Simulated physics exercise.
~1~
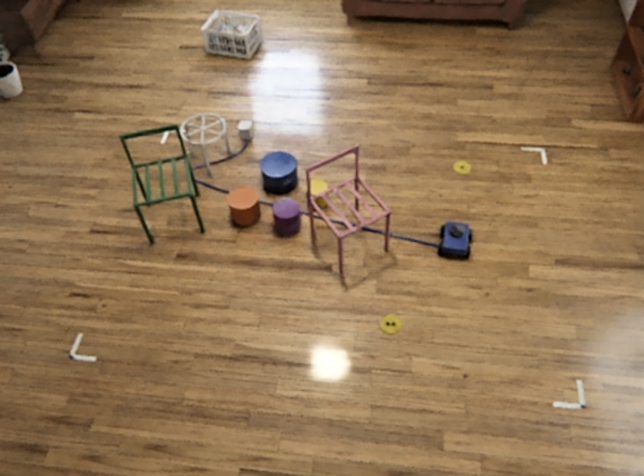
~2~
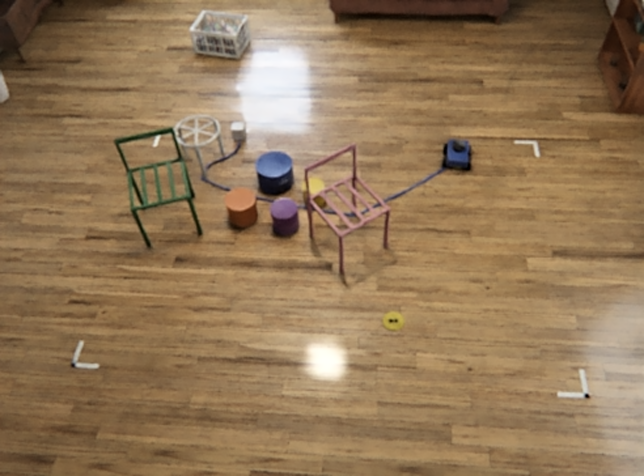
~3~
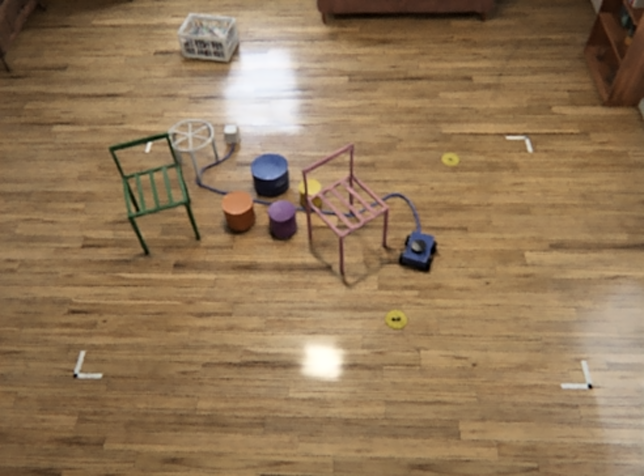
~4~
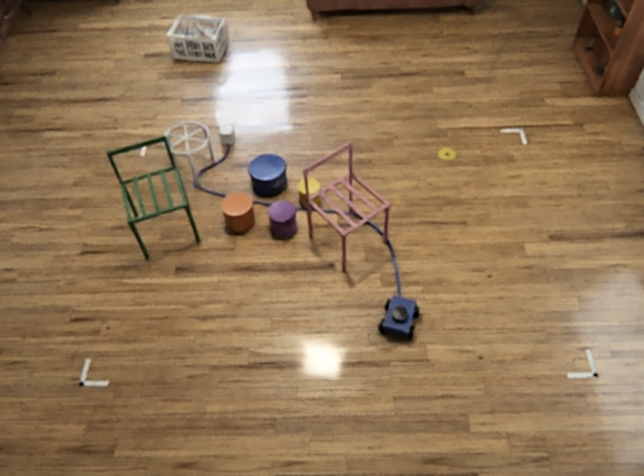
Small blue cart trailing a cord rolls up to one yellow marker, then down onto another, past unmoved chairs and tubs.
